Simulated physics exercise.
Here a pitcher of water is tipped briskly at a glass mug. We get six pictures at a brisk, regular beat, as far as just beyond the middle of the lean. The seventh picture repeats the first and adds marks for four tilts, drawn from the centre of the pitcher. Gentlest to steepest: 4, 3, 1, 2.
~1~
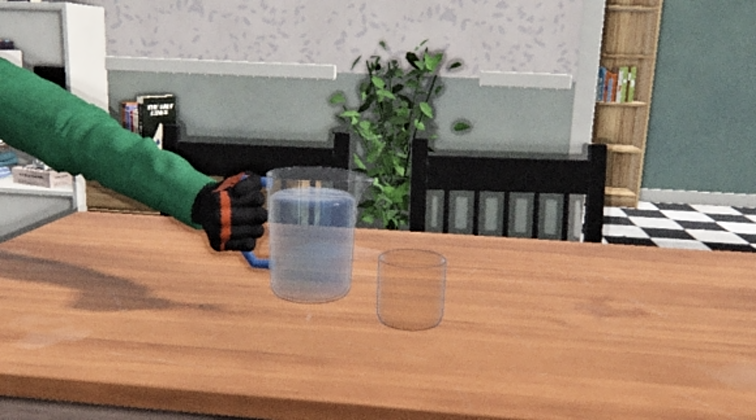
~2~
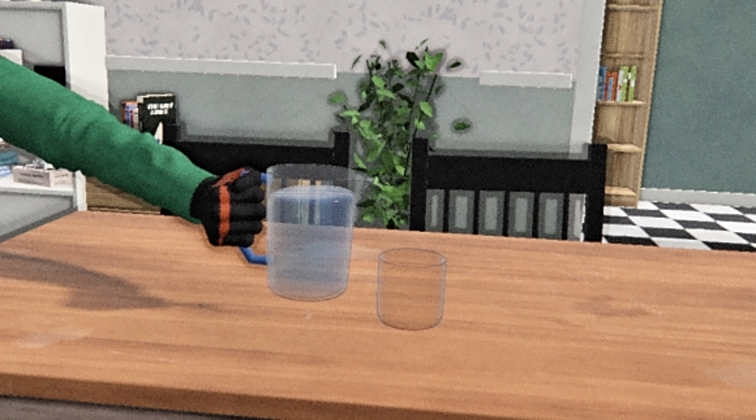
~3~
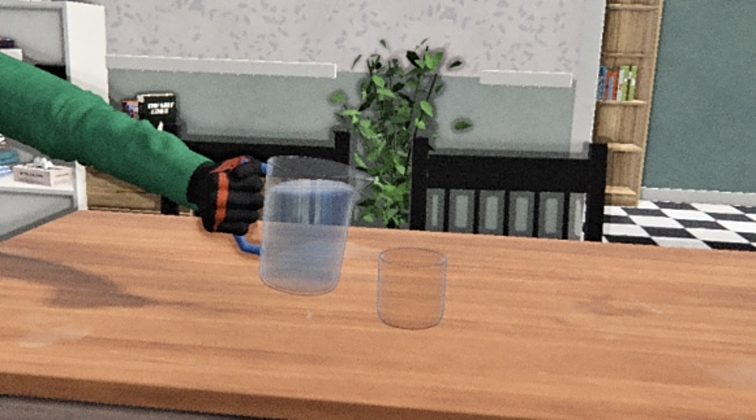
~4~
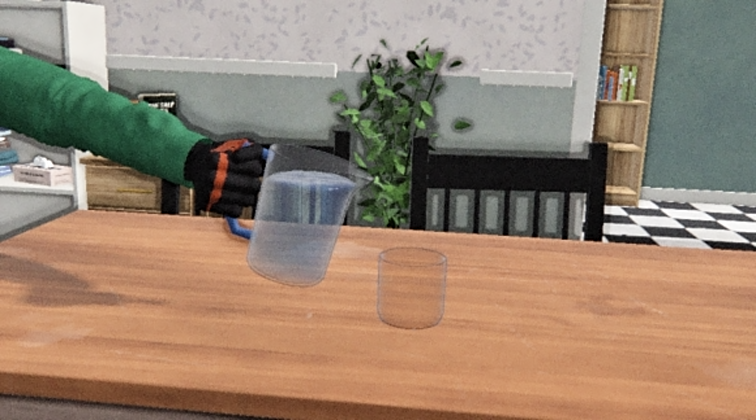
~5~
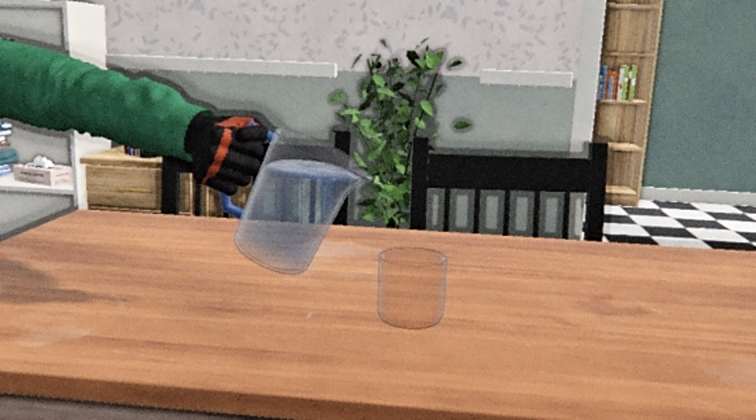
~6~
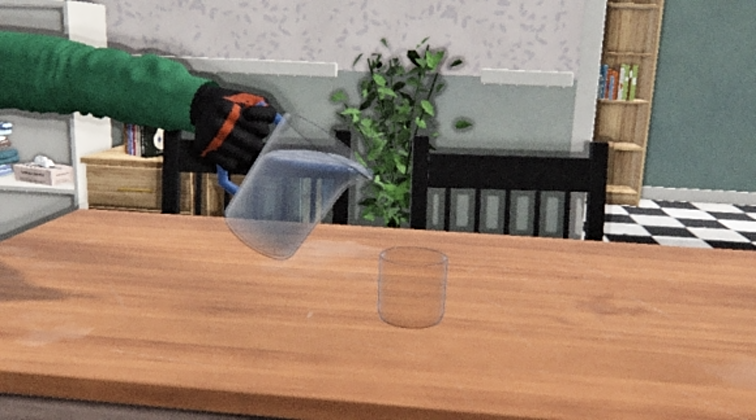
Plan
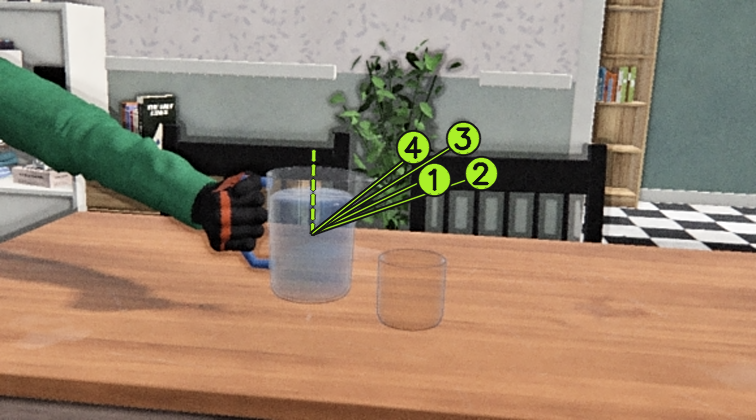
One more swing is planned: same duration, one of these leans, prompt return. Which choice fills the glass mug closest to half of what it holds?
The best mark is 4.
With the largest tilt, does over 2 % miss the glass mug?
Yes.
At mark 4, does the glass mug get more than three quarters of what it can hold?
No.
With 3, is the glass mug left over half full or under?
Over.
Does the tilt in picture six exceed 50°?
No.
On the marked copy, 1 at (417, 183); 2 at (465, 180); 3 at (449, 148); 4 at (403, 161).
For mark 1, the glass mug ends with about 68 % of what it can hold; 10 % of the water is spilt.
For mark 2, the glass mug ends with about 68 % of what it can hold; 21 % of the water is spilt.
For mark 3, the glass mug ends with about 69 % of what it can hold.
For mark 4, the glass mug ends with about 49 % of what it can hold.
